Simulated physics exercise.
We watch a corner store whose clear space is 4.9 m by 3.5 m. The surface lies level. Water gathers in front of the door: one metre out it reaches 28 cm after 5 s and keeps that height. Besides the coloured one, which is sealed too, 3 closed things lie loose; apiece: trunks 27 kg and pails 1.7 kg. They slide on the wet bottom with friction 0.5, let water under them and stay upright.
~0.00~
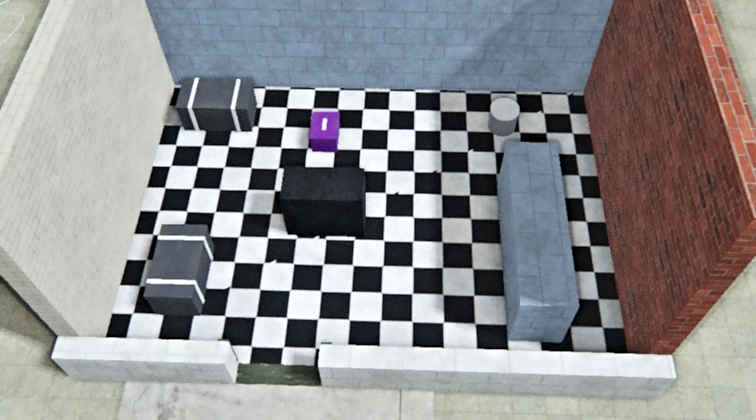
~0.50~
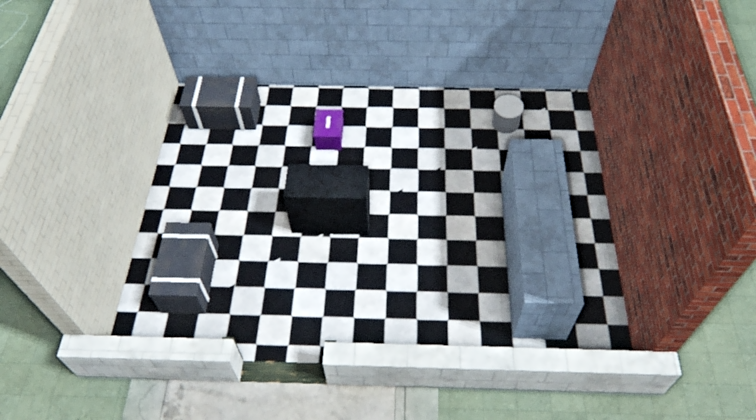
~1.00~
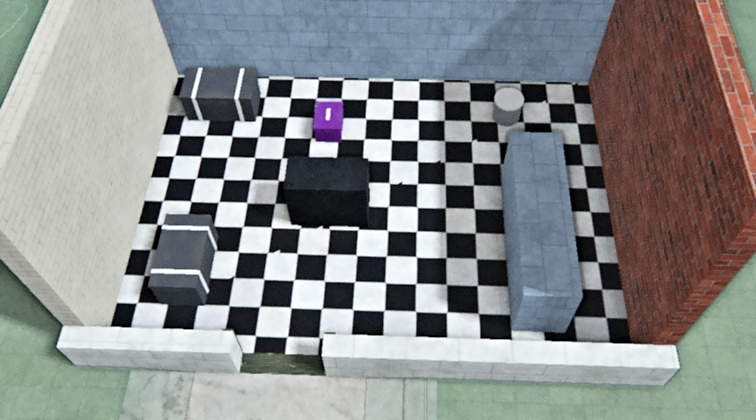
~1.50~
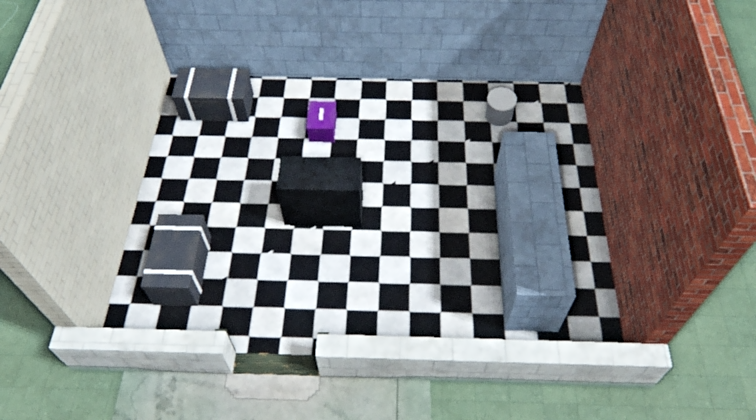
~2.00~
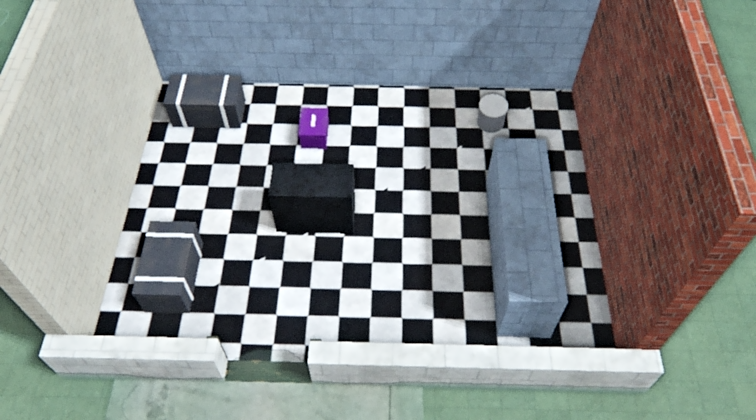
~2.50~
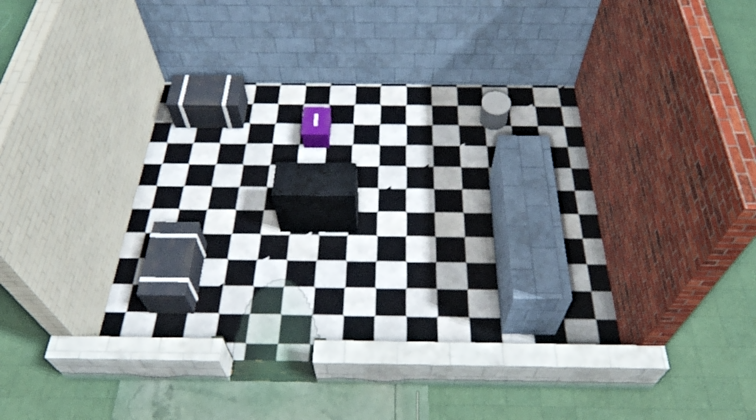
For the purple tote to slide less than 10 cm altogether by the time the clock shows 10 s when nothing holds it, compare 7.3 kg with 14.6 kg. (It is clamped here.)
I expect that only the higher weight holds it.
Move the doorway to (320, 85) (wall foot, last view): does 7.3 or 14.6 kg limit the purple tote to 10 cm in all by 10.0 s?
Then neither load is enough.
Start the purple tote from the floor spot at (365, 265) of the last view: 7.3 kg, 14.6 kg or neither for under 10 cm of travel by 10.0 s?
Neither holds.
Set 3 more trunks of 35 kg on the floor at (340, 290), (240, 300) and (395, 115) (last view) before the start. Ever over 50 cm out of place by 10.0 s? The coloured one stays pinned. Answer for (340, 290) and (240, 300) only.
In turn: Over, over.
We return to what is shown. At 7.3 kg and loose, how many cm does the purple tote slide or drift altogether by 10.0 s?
About 60 cm.
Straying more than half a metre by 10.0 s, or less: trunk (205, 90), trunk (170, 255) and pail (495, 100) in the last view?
In that order: More, under, past it.
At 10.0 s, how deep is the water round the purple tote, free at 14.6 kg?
About 6 cm.
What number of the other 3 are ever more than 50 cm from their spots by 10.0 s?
2 of them.
After 3.5 s the purple tote would be 0 cm from its start with 7.3 kg and 0 cm from its start with 14.6 kg; 0 cm of water round it then.
After 4.5 s the purple tote would be 0 cm from its start with 7.3 kg and 0 cm from its start with 14.6 kg; 0 cm of water round it then.
After 7.0 s the purple tote would be 0 cm from its start with 7.3 kg and 0 cm from its start with 14.6 kg; 2 cm of water round it then.
After 10.0 s the purple tote would be 58 cm from its start with 7.3 kg and 0 cm from its start with 14.6 kg; 6 cm of water round it then.
